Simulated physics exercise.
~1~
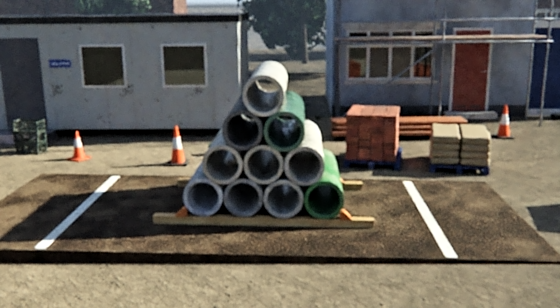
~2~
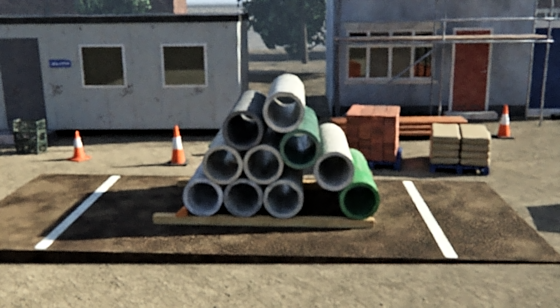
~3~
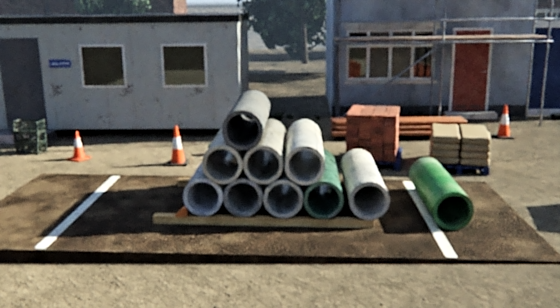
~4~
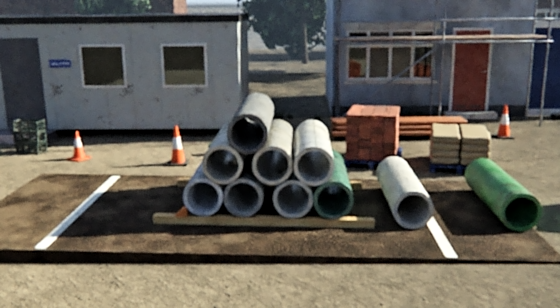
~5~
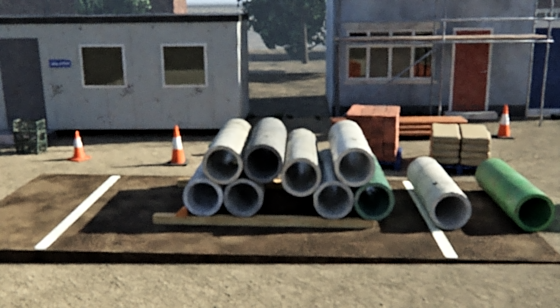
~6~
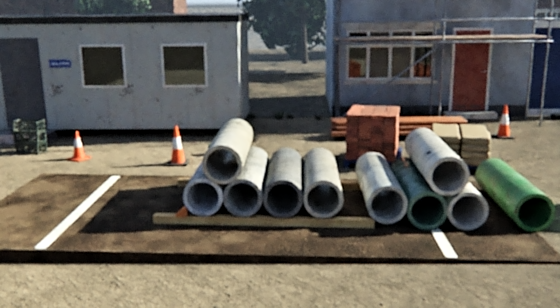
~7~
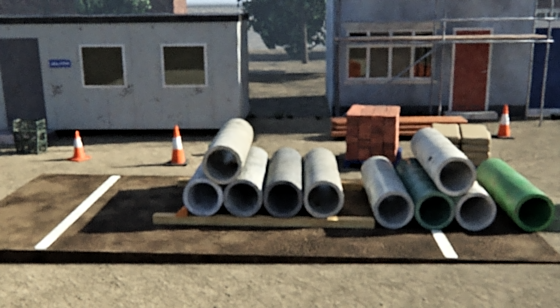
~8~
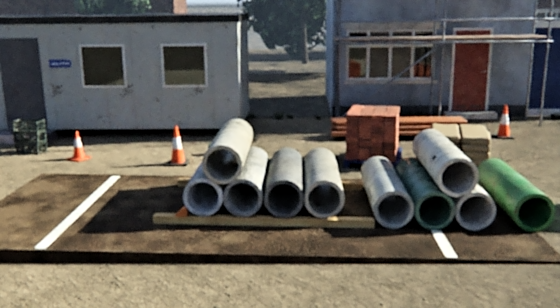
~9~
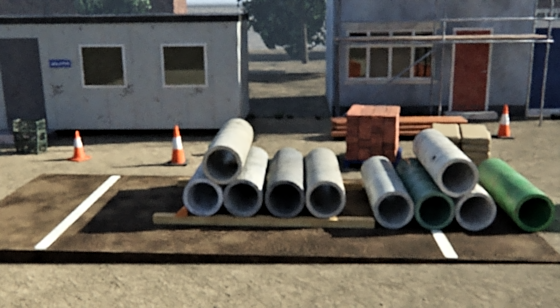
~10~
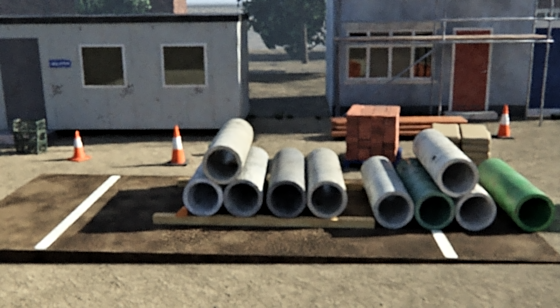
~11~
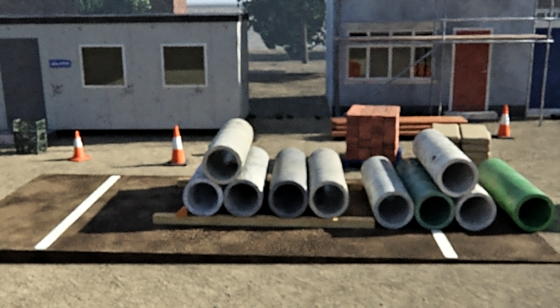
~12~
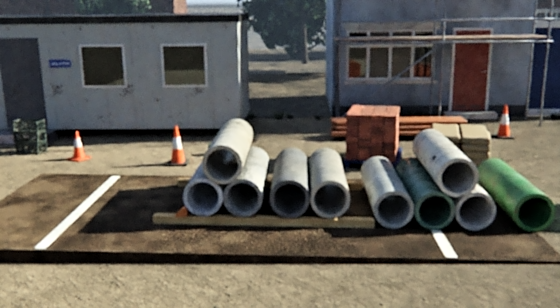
Concrete pipes stacked in a pyramid on timber bearers collapse to the right, and a green one rolls off and crosses the right white line, followed by several others. They settle in two groups, with the green pipe lying farthest right, beyond the line.
